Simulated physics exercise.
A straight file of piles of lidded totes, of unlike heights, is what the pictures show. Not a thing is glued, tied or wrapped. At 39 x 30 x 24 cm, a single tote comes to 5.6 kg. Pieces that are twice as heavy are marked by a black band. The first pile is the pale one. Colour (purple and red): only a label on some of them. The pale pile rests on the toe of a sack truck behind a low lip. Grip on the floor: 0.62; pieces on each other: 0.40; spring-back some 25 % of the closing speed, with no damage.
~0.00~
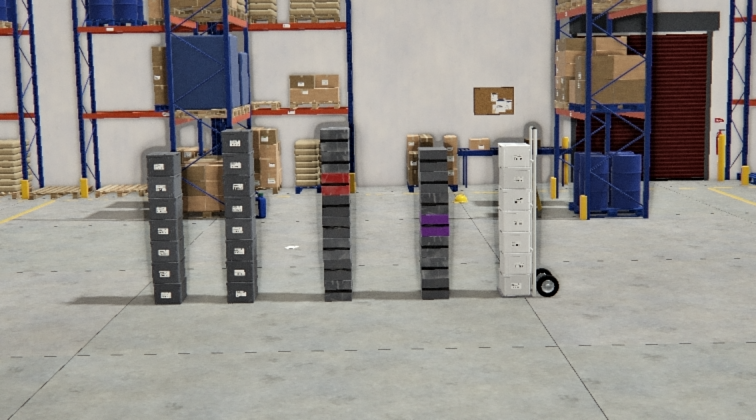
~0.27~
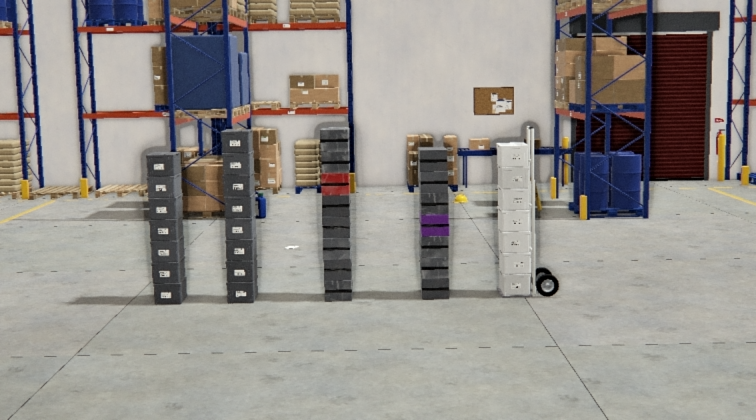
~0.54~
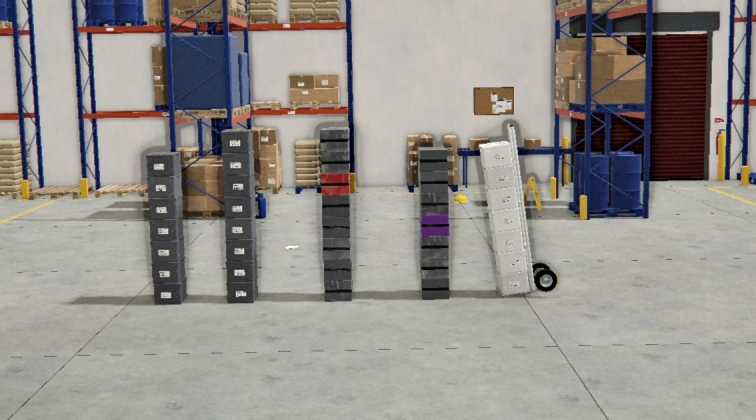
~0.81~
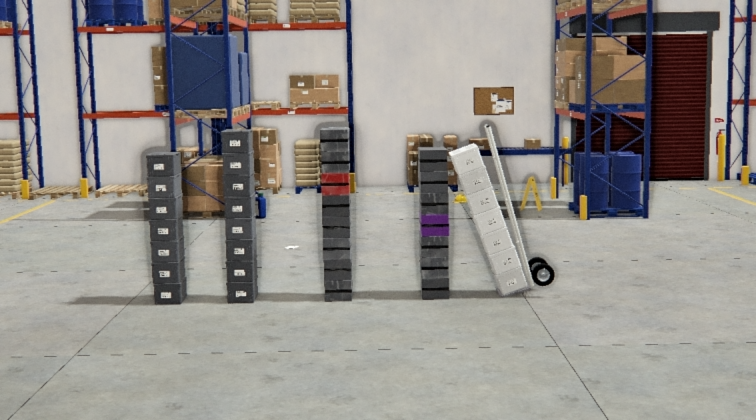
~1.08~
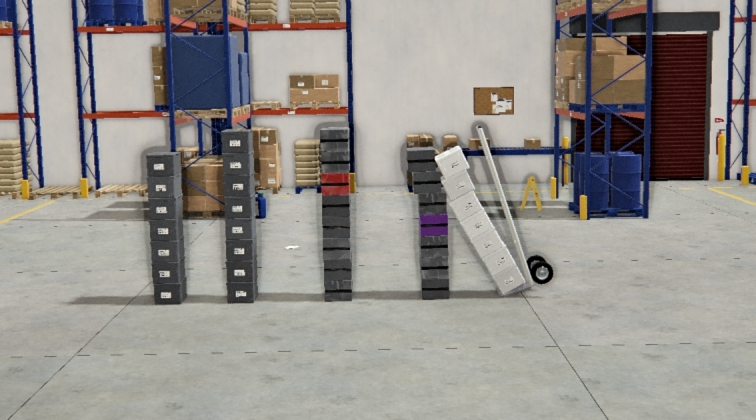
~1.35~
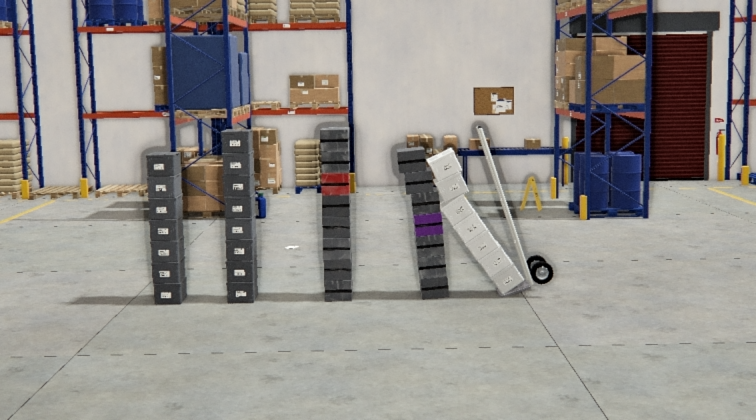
Sack truck tilting left in a warehouse, its pale stack of boxes leaning into a dark stack and pushing its upper boxes leftward.
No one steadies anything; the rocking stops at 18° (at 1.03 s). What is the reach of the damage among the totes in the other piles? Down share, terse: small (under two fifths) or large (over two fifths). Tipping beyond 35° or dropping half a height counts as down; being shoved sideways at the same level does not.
Large.
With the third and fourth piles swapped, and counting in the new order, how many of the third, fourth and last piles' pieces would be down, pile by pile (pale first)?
Third 8, fourth 8, last 6.
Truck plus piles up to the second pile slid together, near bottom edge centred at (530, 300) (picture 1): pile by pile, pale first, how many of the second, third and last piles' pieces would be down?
The tally would be second 7, then third 0, then last 0.
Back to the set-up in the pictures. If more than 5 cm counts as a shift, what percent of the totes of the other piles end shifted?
100 in a hundred.
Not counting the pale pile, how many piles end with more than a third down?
The answer is 4.
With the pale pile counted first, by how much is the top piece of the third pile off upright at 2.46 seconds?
Lean: Near 10° off upright.
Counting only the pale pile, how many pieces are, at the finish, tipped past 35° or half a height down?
7.
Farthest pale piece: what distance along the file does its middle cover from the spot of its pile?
Something like 160 cm along the file.
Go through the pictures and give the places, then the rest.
In the first picture (we follow the side turned to the camera), truck frame (535, 163) 0° forward; red tote (335, 184); purple tote (435, 226); no other piece has moved.
In the second picture, truck frame (533, 162) 1° forward; red tote (335, 184).
In the third picture, truck frame (517, 160) 7° forward, top of the pale pile leaning 7°; purple tote (435, 226); no other piece has moved.
In the fourth picture, truck frame (498, 159) 15° forward, top of the pale pile leaning 19°; purple tote (435, 226); no other piece has moved.
In the fifth picture, truck frame (491, 160) 18° forward, top of the pale pile leaning 25°; purple tote (434, 225); 3 stirred so far.
In the sixth picture, truck frame (491, 160) 18° forward, top of the pale pile leaning 25°; purple tote (429, 225) tipped 5°; red tote (335, 184); steepest lean 5°, the tote at (419, 183); 7 stirred so far.
Around 2.46 s, 7 of the pale pile down; 7 of the 30 other totes down; purple tote tipped 59°, 41 cm lower; red tote tipped 12°.
Around 3.42 s, 7 of the pale pile down; 29 of the 30 other totes down; purple tote tipped 46°, 48 cm lower; red tote tipped 30°, 56 cm lower.
Finally (6.0 s), 7 of the pale pile down; 30 of the 30 other totes down; purple tote tipped 46°, 48 cm lower; red tote tipped 43°, 75 cm lower. That is 100 per cent. Seen by the last camera, middles, purple tote near (350, 267), red tote near (167, 253).
